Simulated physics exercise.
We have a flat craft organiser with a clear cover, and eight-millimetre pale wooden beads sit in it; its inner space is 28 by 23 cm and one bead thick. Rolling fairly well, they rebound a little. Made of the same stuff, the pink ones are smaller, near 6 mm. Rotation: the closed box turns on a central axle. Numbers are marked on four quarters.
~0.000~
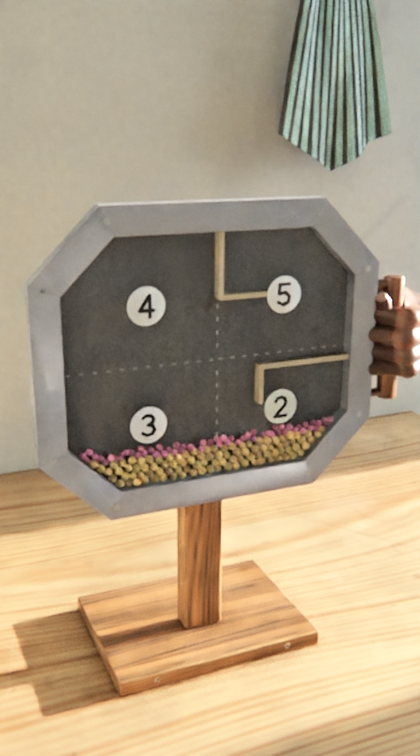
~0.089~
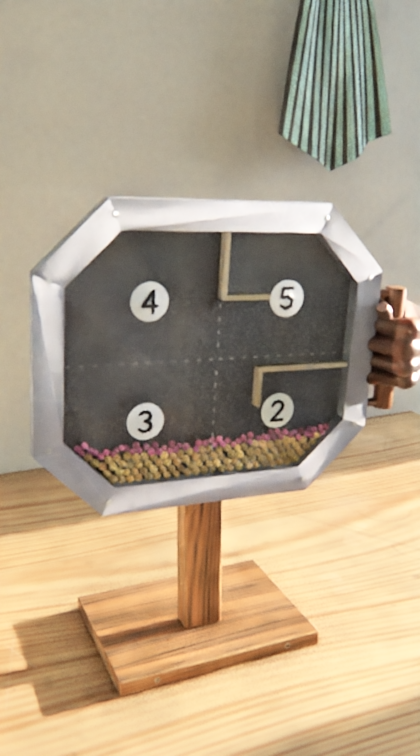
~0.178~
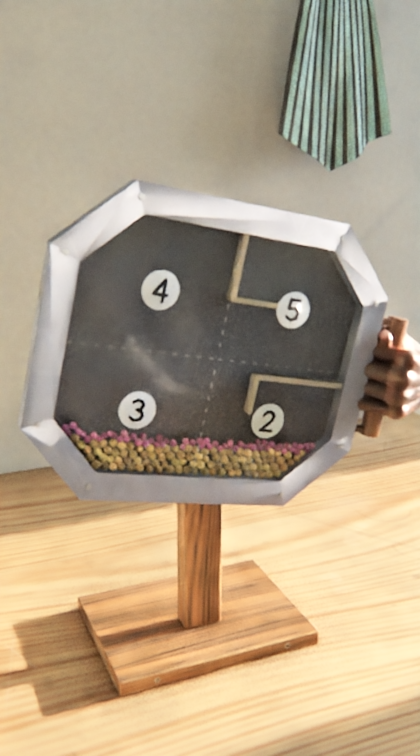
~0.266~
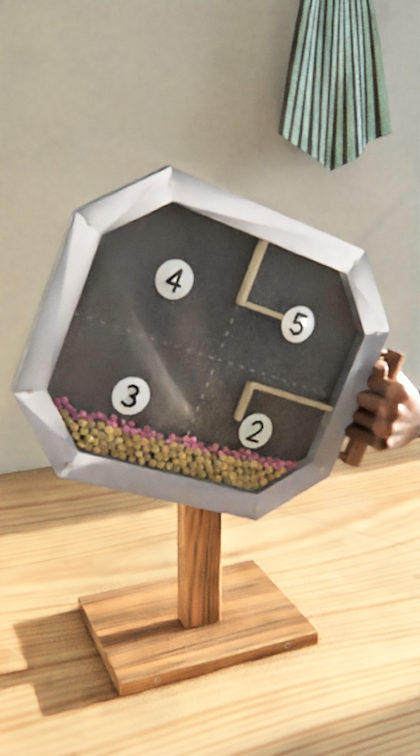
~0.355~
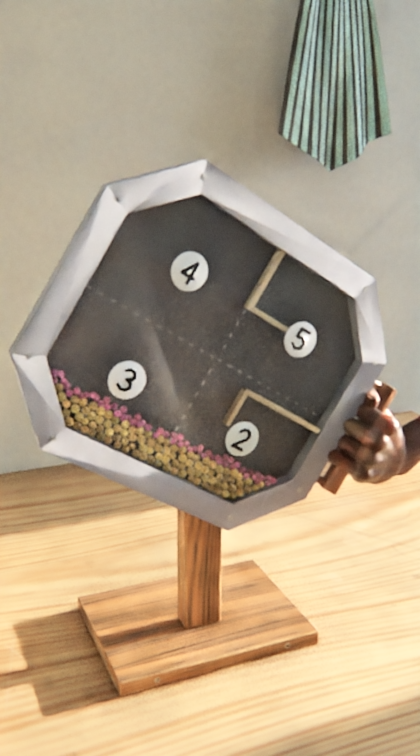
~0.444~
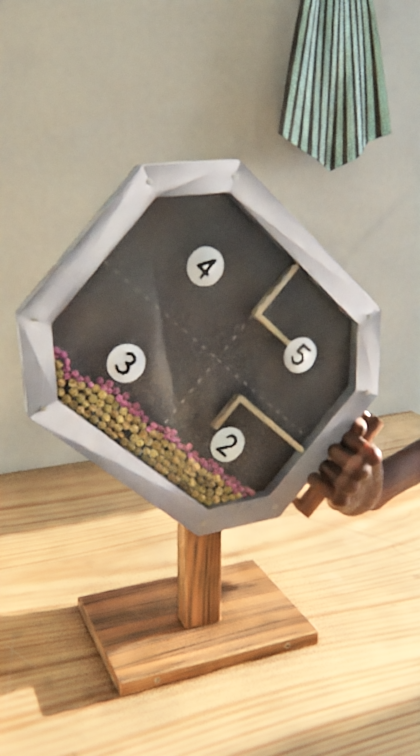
A grey-framed, eight-sided box with a clear cover and dark interior stands upright on a wooden post and base, seen from the front by a still camera, with a striped green cloth hanging at upper right. Inside are numbered white discs, pale wall strips and yellowish beads topped with smaller pink ones. A hand gripping the right-hand handle turns the box clockwise, and the beads shift into a slope higher at left.
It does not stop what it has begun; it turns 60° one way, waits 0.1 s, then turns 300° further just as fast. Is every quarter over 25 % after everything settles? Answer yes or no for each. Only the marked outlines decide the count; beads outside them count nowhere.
No. 2 - no; 3 - yes; 4 - no; 5 - no.
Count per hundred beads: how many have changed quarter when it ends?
About 60 %.
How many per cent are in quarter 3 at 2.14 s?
5 %.
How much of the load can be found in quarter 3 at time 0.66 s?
Roughly 20 %.
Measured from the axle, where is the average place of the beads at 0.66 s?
The middle sits around 5 cm left of it and 9 cm below it.
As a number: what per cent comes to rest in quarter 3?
That comes to near 80 percent.
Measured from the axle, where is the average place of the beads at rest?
Offset approx. 6 cm left, 8 cm below.
By 0.66 s, it stands 60° clockwise; the beads' middle is 5 cm left of and 9 cm below the centre; no. 2, 80 %, no. 3, 20 %.
By 2.14 s, it has come round 210° clockwise; the beads' middle is 5 cm left of and 5 cm above the centre; no. 2, 75 %, no. 3, 5 %, no. 4, 15 %, no. 5, 5 %.
By 3.51 s, it has come round 360° clockwise; the beads' middle is 8 cm left of and 6 cm below the centre; no. 3, 90 %, no. 4, 5 %, no. 5, 5 %.
All still by 4.5 s, it has come round 360° clockwise; no. 2, 15 %, no. 3, 80 %, no. 4, 0 %, no. 5, 5 %.
